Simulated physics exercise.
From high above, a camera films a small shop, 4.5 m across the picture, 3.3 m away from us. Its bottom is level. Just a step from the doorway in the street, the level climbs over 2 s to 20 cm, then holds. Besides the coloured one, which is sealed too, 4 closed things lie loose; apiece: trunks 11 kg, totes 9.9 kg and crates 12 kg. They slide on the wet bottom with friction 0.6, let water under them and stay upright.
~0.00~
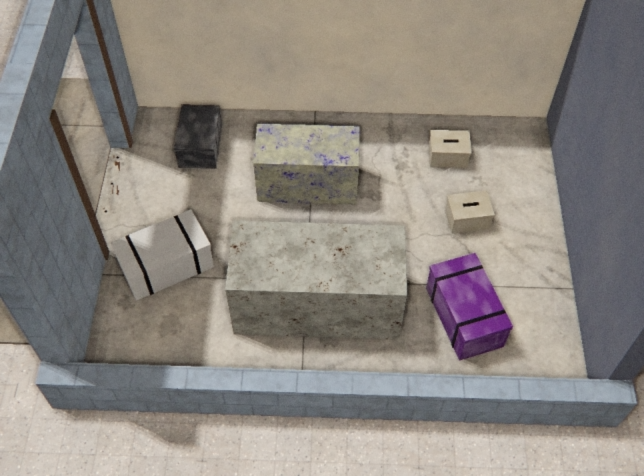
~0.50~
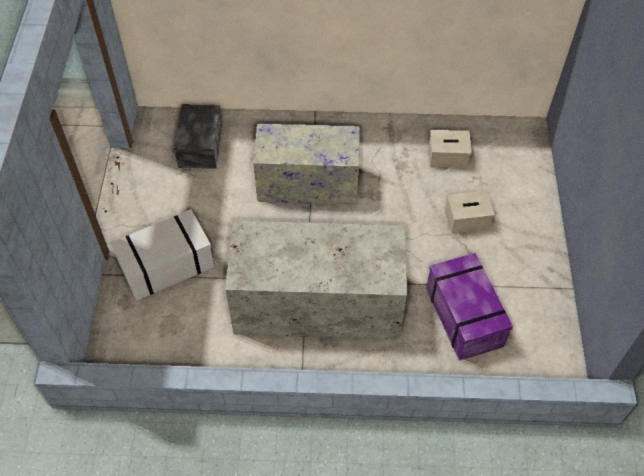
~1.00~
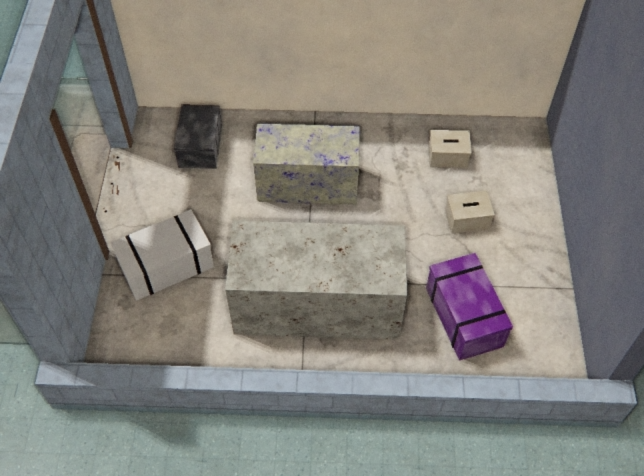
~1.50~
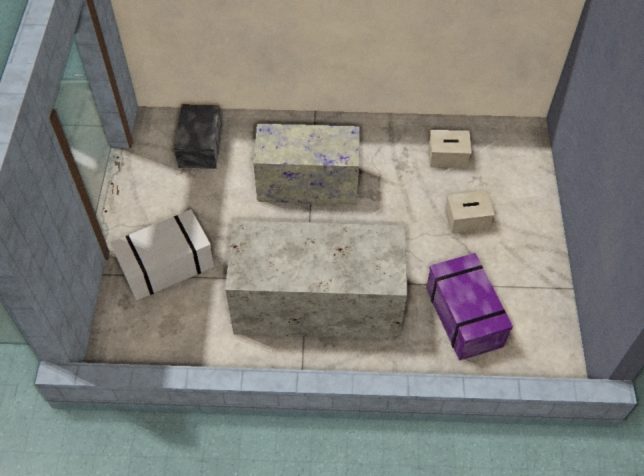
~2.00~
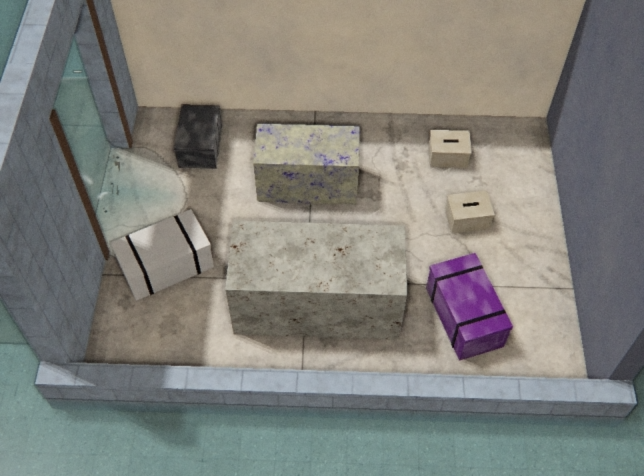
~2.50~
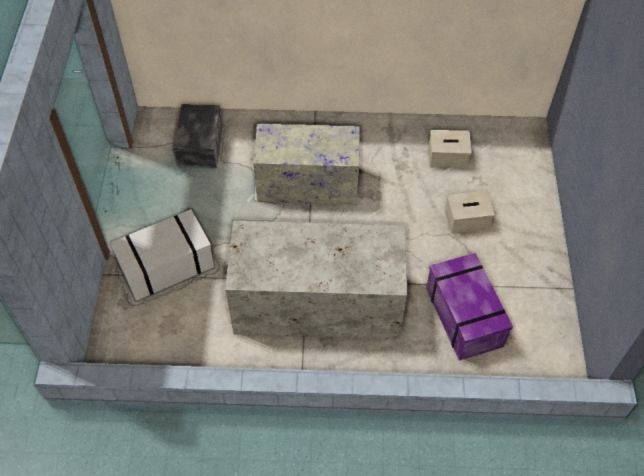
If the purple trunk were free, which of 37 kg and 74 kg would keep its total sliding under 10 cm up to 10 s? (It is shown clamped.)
Result: Light ballast works.
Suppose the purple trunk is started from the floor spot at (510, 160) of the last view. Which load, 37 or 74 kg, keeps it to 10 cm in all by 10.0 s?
Note: Heavier only OK.
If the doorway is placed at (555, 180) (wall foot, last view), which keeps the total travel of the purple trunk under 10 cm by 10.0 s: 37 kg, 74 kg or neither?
If so, then the first option suffices.
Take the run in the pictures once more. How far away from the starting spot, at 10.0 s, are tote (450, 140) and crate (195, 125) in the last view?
40 cm, 200 cm.
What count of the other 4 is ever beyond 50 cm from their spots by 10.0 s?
The total is 3.
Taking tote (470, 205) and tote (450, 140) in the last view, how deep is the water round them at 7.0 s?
First roughly 7 cm, second roughly 11 cm.
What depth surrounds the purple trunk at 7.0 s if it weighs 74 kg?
Something like 3 centimetres.
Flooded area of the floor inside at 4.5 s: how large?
Around 8.0 m2 of it.
After 3.5 s the purple trunk would be 0 cm from its start with 37 kg and 0 cm from its start with 74 kg; 0 cm of water round it then.
After 4.5 s the purple trunk would be 0 cm from its start with 37 kg and 0 cm from its start with 74 kg; 1 cm of water round it then.
After 7.0 s the purple trunk would be 0 cm from its start with 37 kg and 0 cm from its start with 74 kg; 3 cm of water round it then.
After 10.0 s the purple trunk would be 0 cm from its start with 37 kg and 0 cm from its start with 74 kg; 9 cm of water round it then.
